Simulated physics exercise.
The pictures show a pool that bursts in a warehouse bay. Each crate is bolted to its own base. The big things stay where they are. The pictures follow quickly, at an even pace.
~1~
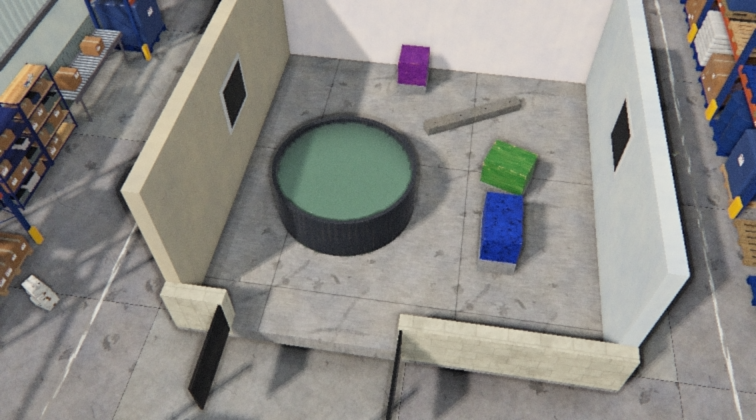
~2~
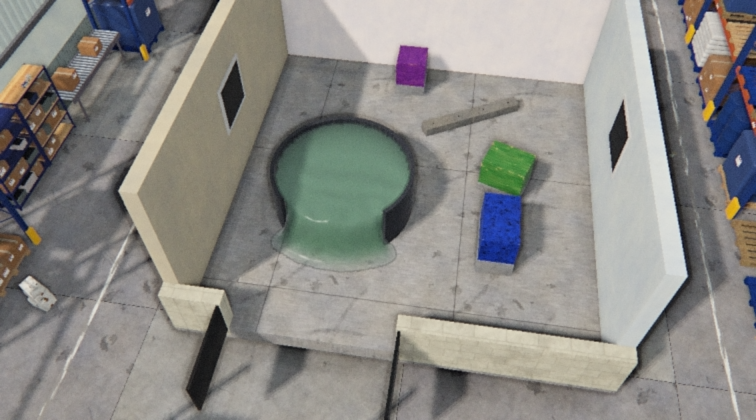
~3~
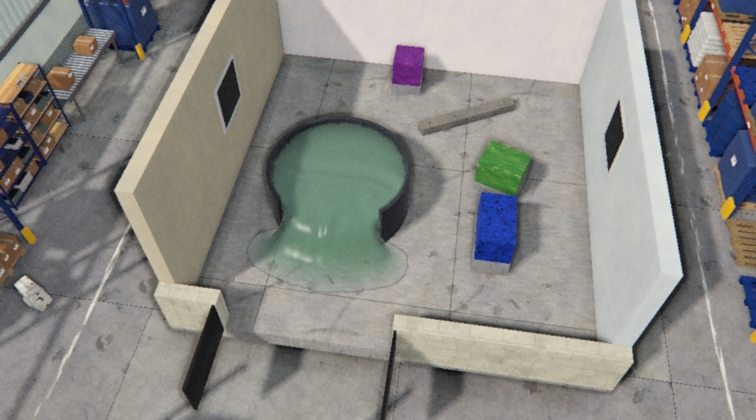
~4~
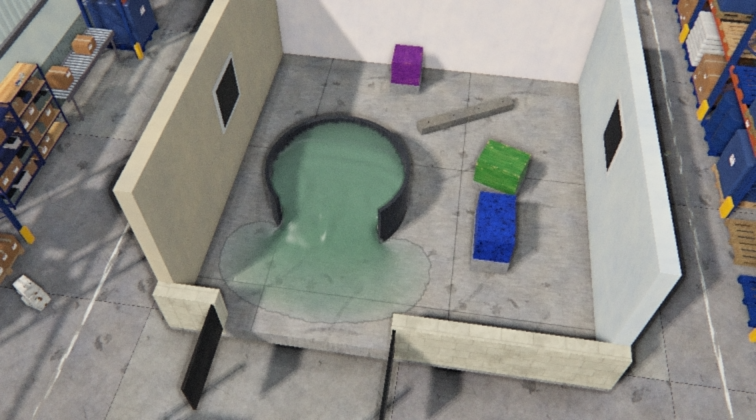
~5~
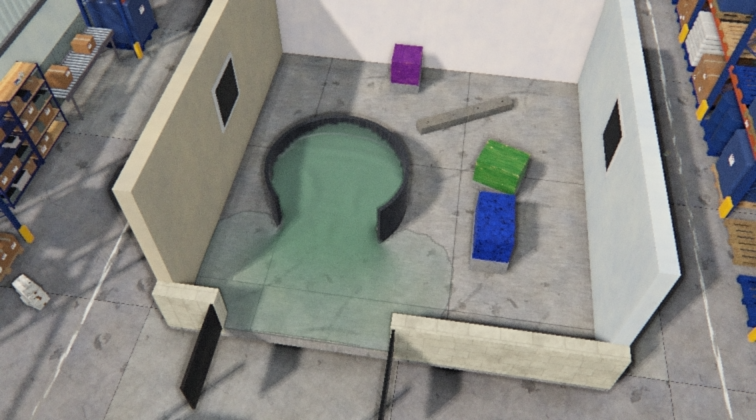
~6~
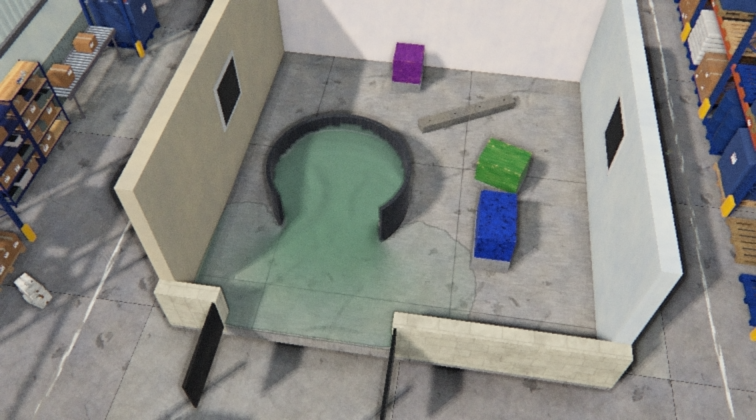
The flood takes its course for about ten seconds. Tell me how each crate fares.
The blue crate keeps dry; the purple crate keeps dry; the green crate keeps dry.
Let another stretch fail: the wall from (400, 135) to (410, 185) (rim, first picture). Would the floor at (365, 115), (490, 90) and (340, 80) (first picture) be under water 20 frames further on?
As listed: No water, wet, dry.
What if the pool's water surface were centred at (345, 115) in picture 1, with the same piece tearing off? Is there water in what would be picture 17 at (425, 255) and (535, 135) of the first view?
In turn: Flooded, no water.
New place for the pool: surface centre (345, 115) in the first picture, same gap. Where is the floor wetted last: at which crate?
I say the purple crate.
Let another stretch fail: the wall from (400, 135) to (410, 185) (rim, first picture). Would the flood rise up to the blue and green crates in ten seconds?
One by one: The blue crate is topped, the green crate is topped.
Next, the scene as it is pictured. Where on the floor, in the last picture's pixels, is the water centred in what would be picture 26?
I would point to (357, 232).
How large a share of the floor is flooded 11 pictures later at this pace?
Close to 30 %.
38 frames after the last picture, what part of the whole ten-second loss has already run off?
Some 90 per cent.
A moment on, water covers 25 % of the floor; the blue crate water round its plinth, the purple crate not reached, the green crate not reached.
Next, water covers 30 % of the floor; the blue crate water round its plinth, the purple crate not reached, the green crate not reached.
Then, water covers 40 % of the floor; the blue crate water round its plinth, the purple crate not reached, the green crate water round its plinth.
Later, water covers 65 % of the floor; the blue crate water round its plinth, the purple crate not reached, the green crate water round its plinth.
In the end, water covers 80 % of the floor; the blue crate stayed above the water, the purple crate stayed above the water, the green crate stayed above the water.
